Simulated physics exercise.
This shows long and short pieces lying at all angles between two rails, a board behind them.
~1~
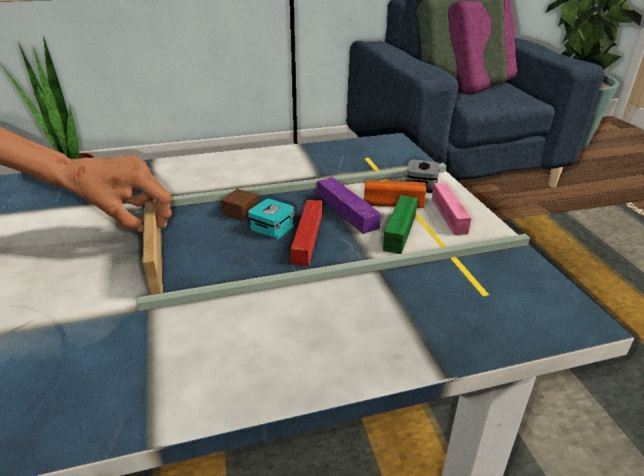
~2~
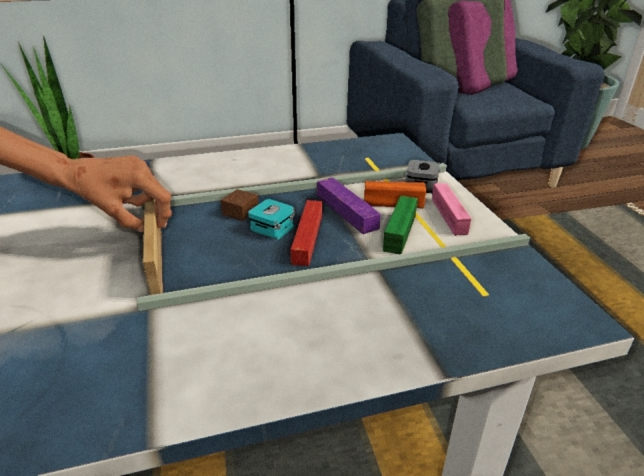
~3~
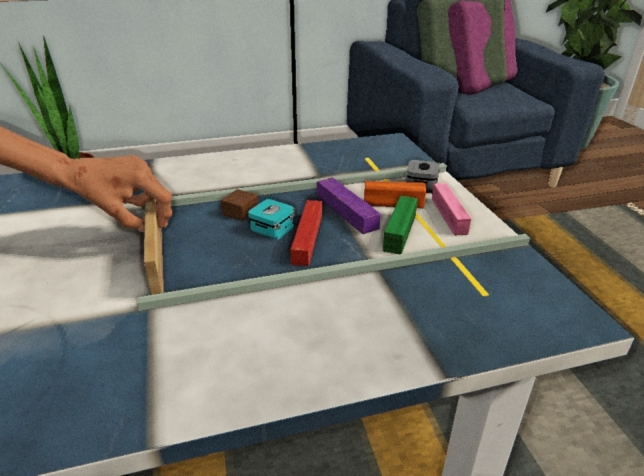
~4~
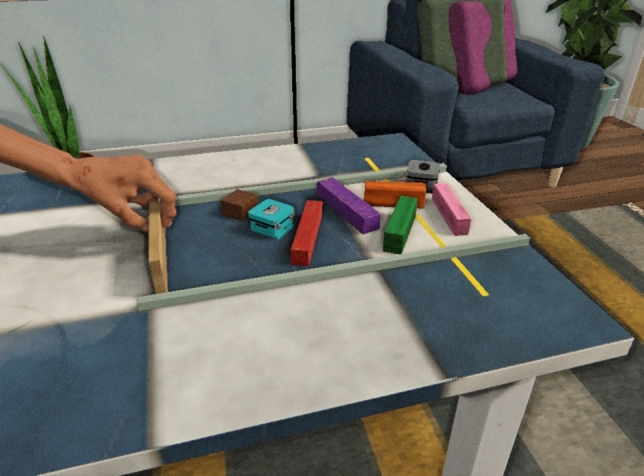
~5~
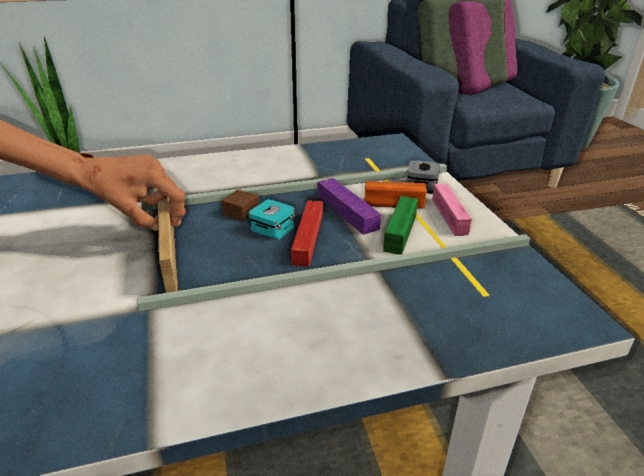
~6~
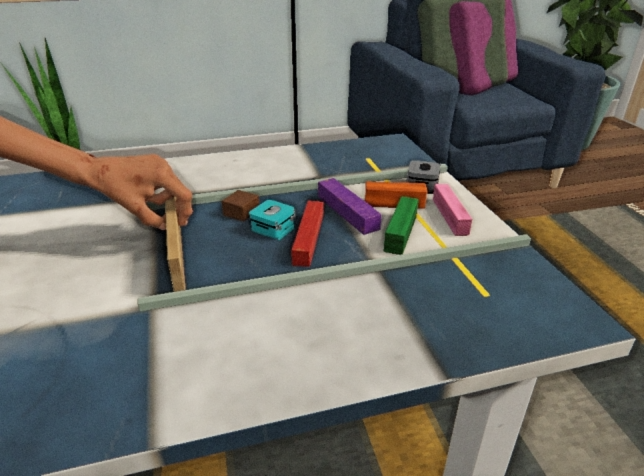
On a table, a hand slides a wooden board slightly right toward scattered, motionless colourful pieces.
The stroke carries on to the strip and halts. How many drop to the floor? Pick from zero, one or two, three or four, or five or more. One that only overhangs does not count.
The number that fall off is one or two.
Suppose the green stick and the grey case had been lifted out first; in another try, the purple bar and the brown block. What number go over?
Fallen: 0, and 0 in the other try.
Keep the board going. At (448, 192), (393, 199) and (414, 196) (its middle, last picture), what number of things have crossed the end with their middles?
Place by place, 5, 0 and 2.
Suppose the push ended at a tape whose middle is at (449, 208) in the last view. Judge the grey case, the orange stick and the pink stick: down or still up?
The grey case falls, the orange stick is lost, the pink stick tumbles off.
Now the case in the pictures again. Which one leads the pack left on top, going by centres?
The orange stick ends nearest.
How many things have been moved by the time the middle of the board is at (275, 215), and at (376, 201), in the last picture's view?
The counts are 3 and 8.
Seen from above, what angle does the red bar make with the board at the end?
Near 25 degrees.
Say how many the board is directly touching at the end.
In contact: 3.
Early on, none off yet; grey case at rest near (423, 177); pink stick at rest near (451, 209); orange stick at rest near (395, 195).
A while later, none off yet; grey case at rest near (423, 177); pink stick at rest near (455, 209); orange stick travelled a little near (411, 188).
Finally, the number that fall off is one or two; lost, pink stick and grey case.
